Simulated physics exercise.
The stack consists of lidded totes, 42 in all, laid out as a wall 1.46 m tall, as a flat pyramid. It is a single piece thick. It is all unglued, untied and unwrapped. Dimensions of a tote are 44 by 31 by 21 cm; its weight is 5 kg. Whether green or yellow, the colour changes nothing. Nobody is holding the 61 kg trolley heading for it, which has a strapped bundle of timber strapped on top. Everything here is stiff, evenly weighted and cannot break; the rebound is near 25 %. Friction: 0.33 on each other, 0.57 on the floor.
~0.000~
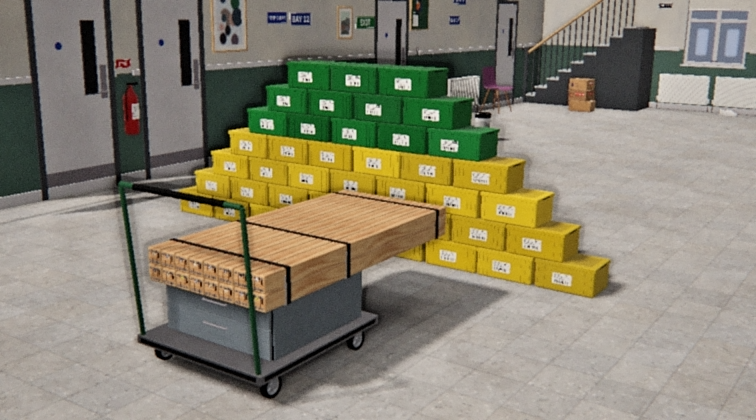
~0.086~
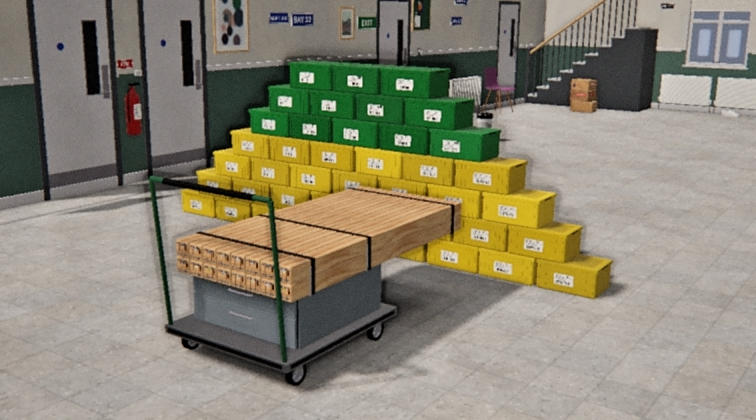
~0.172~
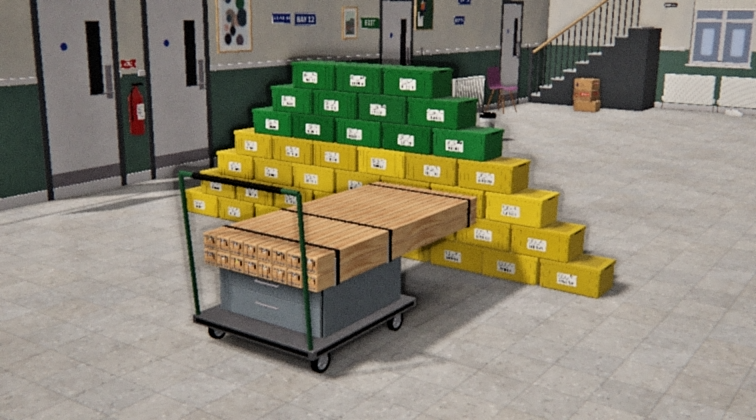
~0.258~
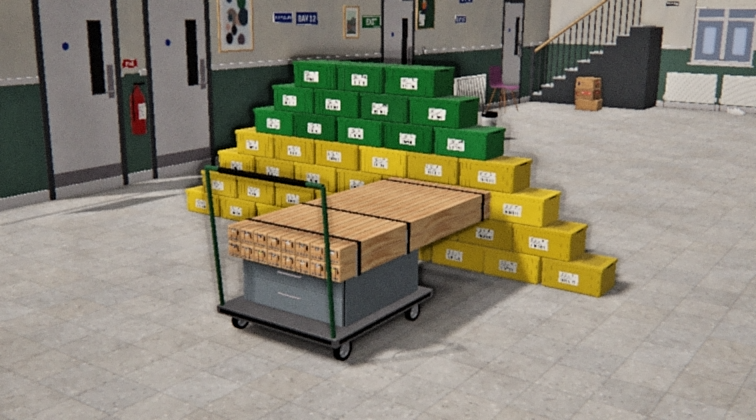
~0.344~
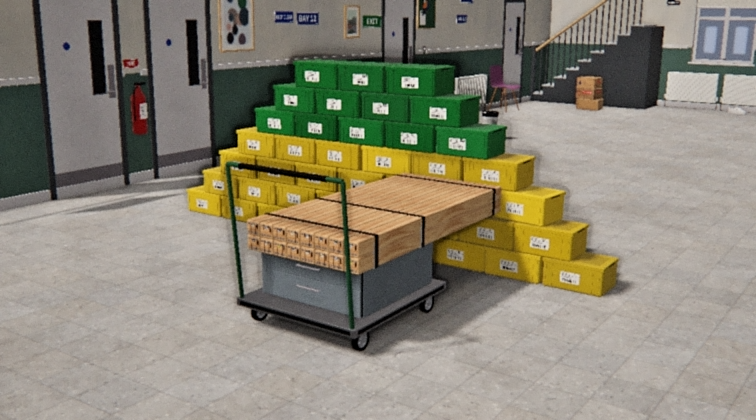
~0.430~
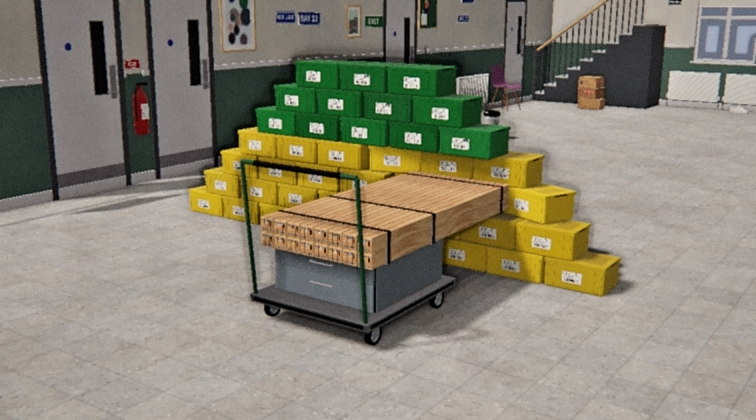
In the video, an unattended trolley carrying strapped wooden planks on a grey block rolls toward a stepped wall of green and yellow lidded totes, and the planks' front end pushes into the yellow ones, shifting a few slightly.
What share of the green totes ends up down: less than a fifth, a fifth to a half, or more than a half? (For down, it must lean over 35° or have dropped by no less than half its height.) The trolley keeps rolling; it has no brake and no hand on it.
More than a half.
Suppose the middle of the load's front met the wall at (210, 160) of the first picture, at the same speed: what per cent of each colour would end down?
That would leave yellow at 10 % and green at 0 %.
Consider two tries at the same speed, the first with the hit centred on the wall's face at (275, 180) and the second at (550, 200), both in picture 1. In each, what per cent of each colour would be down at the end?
First try then second: Yellow 40 and 10, green 90 and 0 per cent.
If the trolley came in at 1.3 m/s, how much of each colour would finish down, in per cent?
Then yellow 0, green 0 per cent.
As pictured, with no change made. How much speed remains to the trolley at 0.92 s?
Speed: Close to 0.3 m/s.
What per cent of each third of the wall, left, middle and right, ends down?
0, 50 and 50 per cent, from left to right.
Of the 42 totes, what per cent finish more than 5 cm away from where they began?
35 in a hundred.
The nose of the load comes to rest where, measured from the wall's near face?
Roughly 45 centimetres past it.
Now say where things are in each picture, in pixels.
In the first frame (we follow the side turned to the camera), load (442, 217) 65 cm short of the wall; top green tote (352, 80); top yellow tote (376, 163); no piece has moved.
In the second frame, load (457, 212) 47 cm short of the wall; top green tote (354, 80).
In the third frame, load (473, 206) 29 cm short of the wall; top green tote (357, 80).
In the fourth frame, load (487, 201) 12 cm short of the wall; top green tote (359, 79).
In the fifth frame, load (498, 196) 39 mm into the wall's line; top green tote (360, 79); top yellow tote (385, 161) displaced 27 mm; 6 stirred so far.
In the sixth frame, load (506, 193) 14 cm into the wall's line; top green tote (362, 79); top yellow tote (394, 160) displaced 10 cm; 8 stirred so far.
Around 0.92 s, load 38 cm past the wall's line, still rolling; 1 of the 12 green totes down (6 of 42 in all colours); top green tote displaced 12 cm; top yellow tote tipped 5°.
Around 1.86 s, load 55 cm past the wall's line, still rolling; 9 of the 12 green totes down (15 of 42 in all colours); top green tote tipped 59°, 36 cm lower; top yellow tote tipped 11°, 32 cm lower.
Finally (3.5 s), load 46 cm past the wall's line, stopped; 9 of the 12 green totes down (15 of 42 in all colours); top green tote on its side; top yellow tote on its side. That is 75 per cent. Seen by the last camera, middles, top green tote near (392, 189), top yellow tote near (381, 203).
